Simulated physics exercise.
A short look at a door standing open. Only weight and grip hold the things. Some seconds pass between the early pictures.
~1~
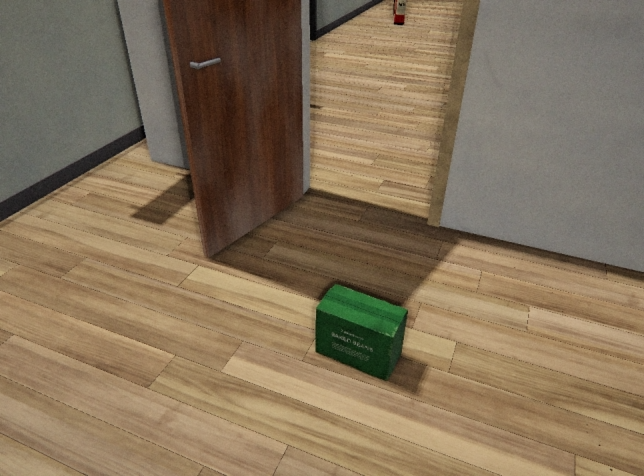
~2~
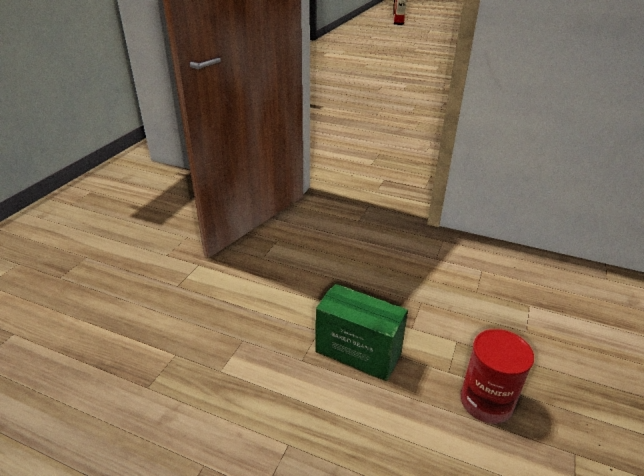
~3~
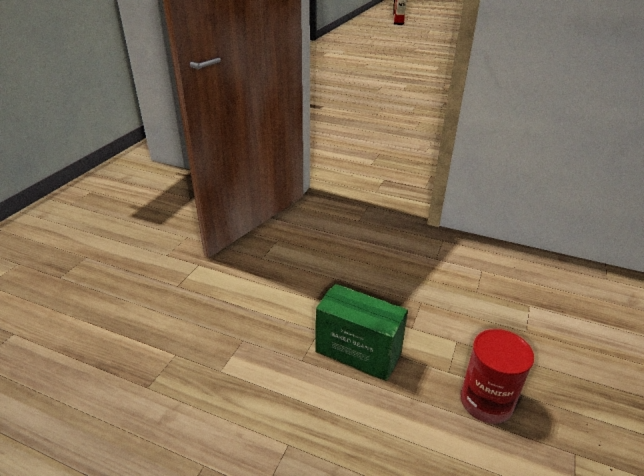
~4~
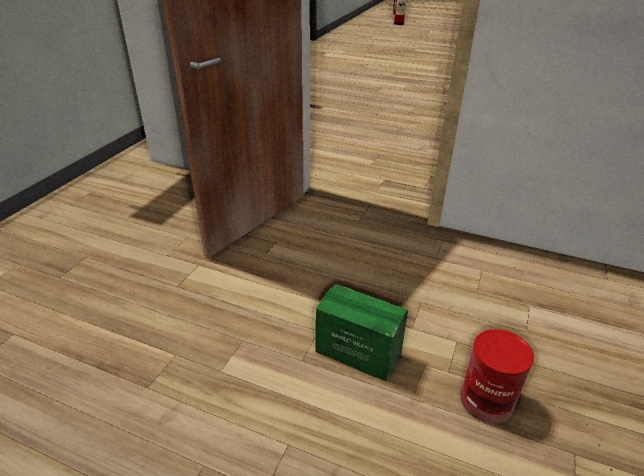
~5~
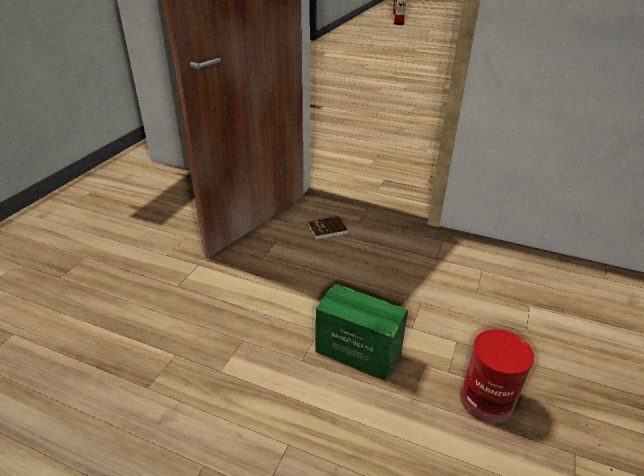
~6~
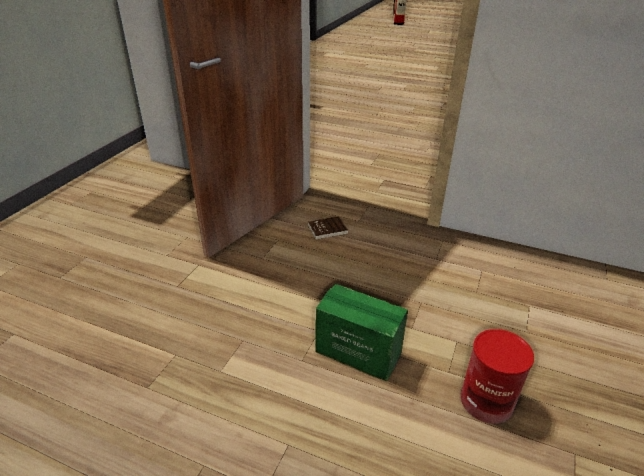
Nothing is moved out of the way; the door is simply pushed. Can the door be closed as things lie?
Outcome: The door closes.
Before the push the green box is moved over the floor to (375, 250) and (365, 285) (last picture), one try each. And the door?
In the first case it is blocked; in the second case it closes.
Then, 1.50 s later than the last frame, door at 52°; brown book moved a little near (338, 227).
Then, 2.00 s later than the last frame, door at 25°; brown book moved about its own width near (363, 217).
When it is over, door at 0°; moved from the start, brown book; the other 2 as before. End places, in pixels of the last picture, brown book near (378, 200).
